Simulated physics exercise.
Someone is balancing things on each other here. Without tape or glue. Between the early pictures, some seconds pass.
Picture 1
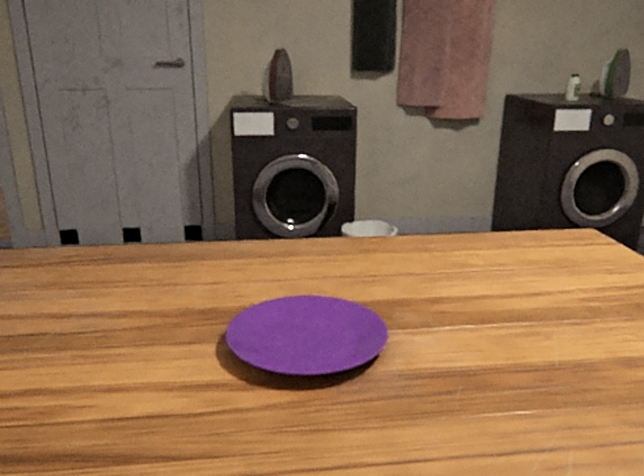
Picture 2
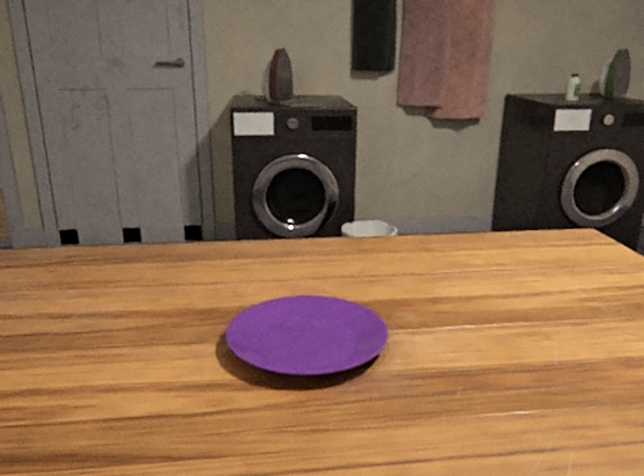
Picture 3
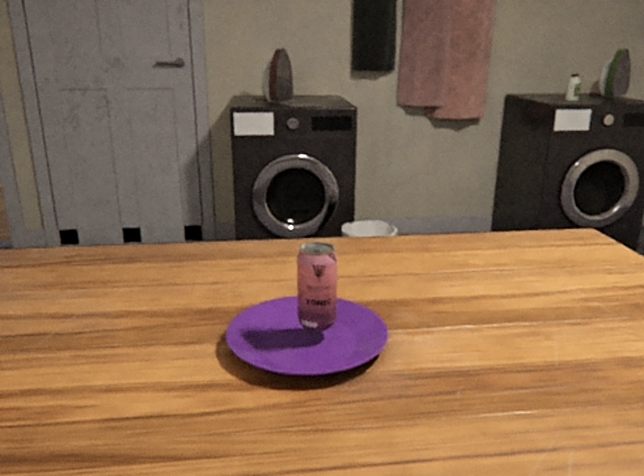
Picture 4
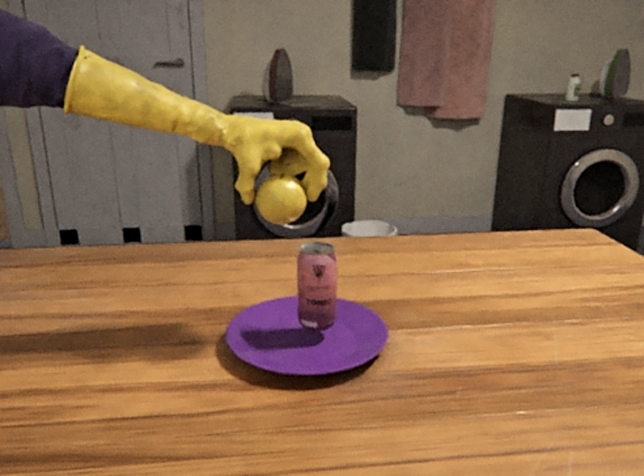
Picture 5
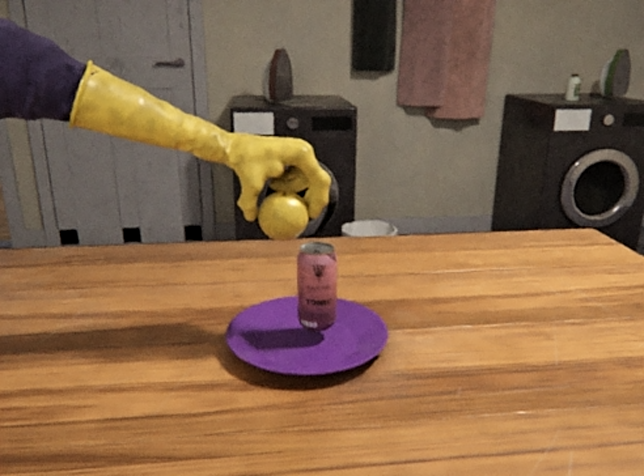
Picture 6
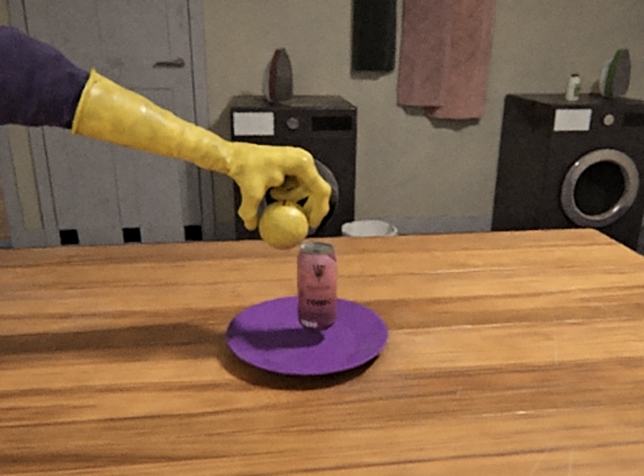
The clip opens on a purple plate alone on a wooden table, with washing machines behind it. A pink can then appears standing on the plate. Next, a yellow-gloved hand is seen reaching in from the left with a yellow apple above the can, and lowers it slightly toward the can's top.
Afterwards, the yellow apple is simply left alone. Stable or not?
Not stable, it falls.
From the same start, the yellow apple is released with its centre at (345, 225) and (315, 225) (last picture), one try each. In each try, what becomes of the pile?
Case 1: Collapse. Case 2: Stable.
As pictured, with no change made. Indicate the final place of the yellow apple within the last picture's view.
Around (244, 307).
Then, 0.30 s past the last view, yellow apple now fallen.
Then, 1.00 s past the last view, nothing new.
Then, 2.30 s past the last view, yellow apple resting near (244, 308).
Finally, fallen, yellow apple; the other 2 still in place. Final places as the last picture's camera would see them, yellow apple near (244, 308). The pile comes apart.
